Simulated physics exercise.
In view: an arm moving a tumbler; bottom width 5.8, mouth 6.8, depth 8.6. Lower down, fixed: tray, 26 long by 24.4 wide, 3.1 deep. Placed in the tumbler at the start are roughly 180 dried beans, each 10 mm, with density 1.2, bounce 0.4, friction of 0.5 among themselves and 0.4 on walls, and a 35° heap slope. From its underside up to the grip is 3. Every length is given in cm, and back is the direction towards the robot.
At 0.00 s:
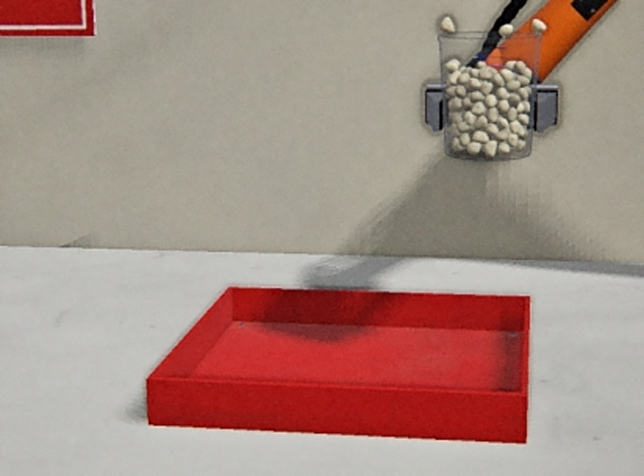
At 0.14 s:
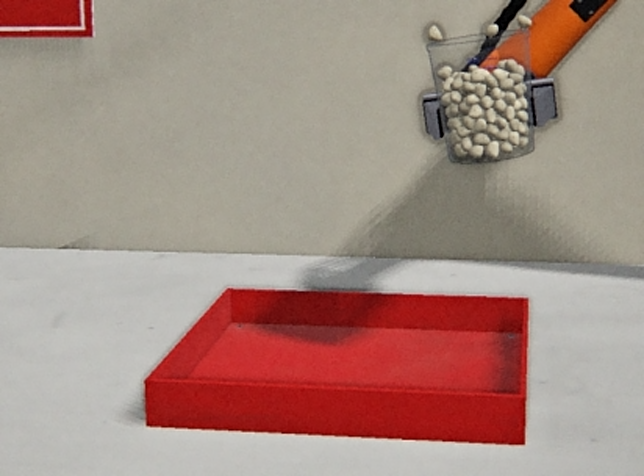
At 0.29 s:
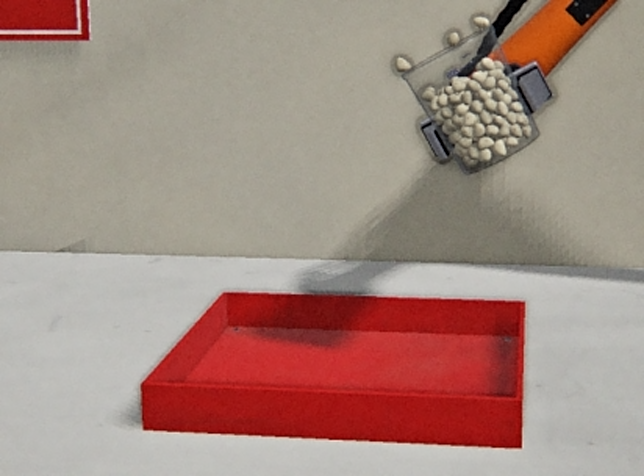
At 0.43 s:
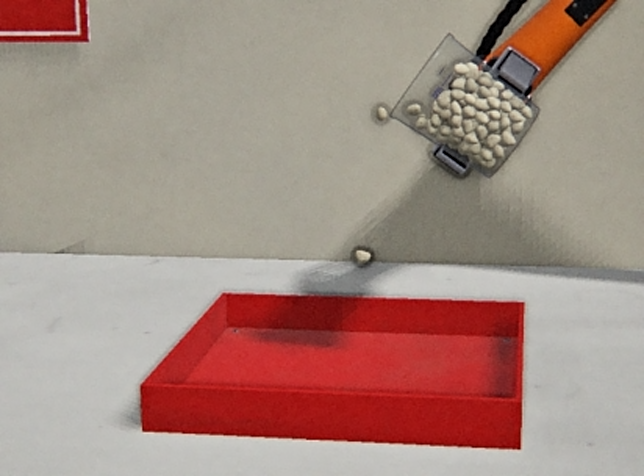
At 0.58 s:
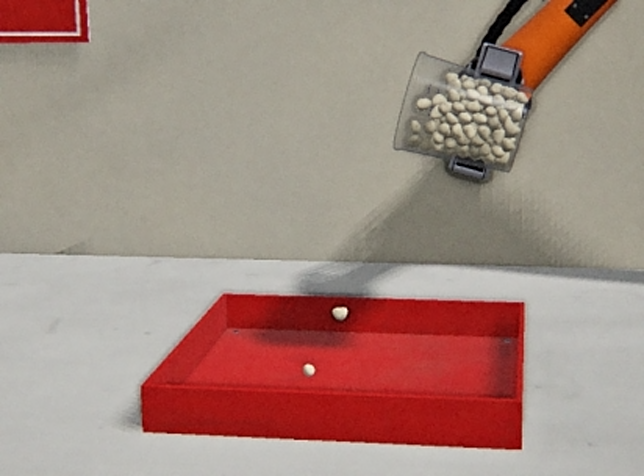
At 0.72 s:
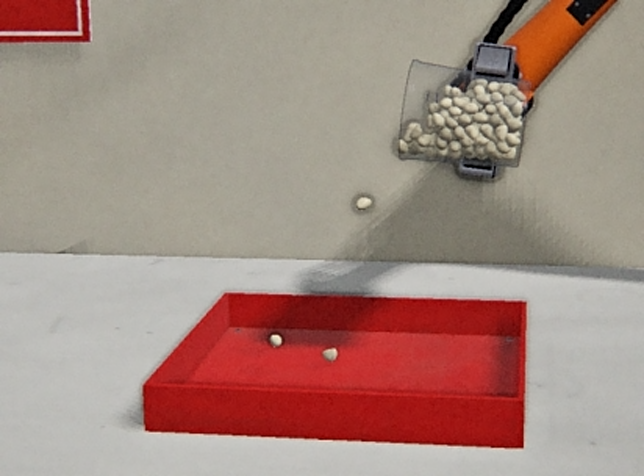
To begin with, a robot arm holds a clear tumbler full of pale beans upright above and behind a red tray. The arm tips the tumbler leftward until it lies nearly on its side, and two beans drop into the tray. The rest slide towards the rim, and another bean is in mid-air.
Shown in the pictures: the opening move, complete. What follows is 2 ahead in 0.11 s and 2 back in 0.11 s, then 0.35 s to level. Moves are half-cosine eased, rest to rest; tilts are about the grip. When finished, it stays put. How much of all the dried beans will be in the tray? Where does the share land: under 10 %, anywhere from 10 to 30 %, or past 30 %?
It lands anywhere from 10 to 30 %.
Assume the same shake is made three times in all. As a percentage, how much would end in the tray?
In that case it would be near 40 percent.
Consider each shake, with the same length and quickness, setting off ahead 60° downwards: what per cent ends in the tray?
5 %.
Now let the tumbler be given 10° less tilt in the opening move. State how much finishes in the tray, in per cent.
Estimate: Close to 5 in a hundred.
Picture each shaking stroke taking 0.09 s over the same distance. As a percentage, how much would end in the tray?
It would be some 25 %.
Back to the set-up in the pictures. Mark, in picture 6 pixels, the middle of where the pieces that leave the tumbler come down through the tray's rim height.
They come through centred close to (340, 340).
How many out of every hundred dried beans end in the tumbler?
About 85 percent.
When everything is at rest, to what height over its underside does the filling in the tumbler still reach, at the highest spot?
Roughly 7.0 centimetres.
By 0.95 s, tilted 83° forward, highest piece 22 above the table; 162 in the tumbler, 3 in the tray, 19 in flight or on a rim.
By 1.18 s, tilted 20° forward, highest piece 26 above the table; 152 in the tumbler, 32 in the tray.
By 1.49 s, level, highest piece 25 above the table; 152 in the tumbler, 32 in the tray.
By 2.54 s, level, highest piece 25 above the table; 152 in the tumbler, 32 in the tray.
Final count, 152 in the tumbler, 32 in the tray. That is 17 % in the tray.
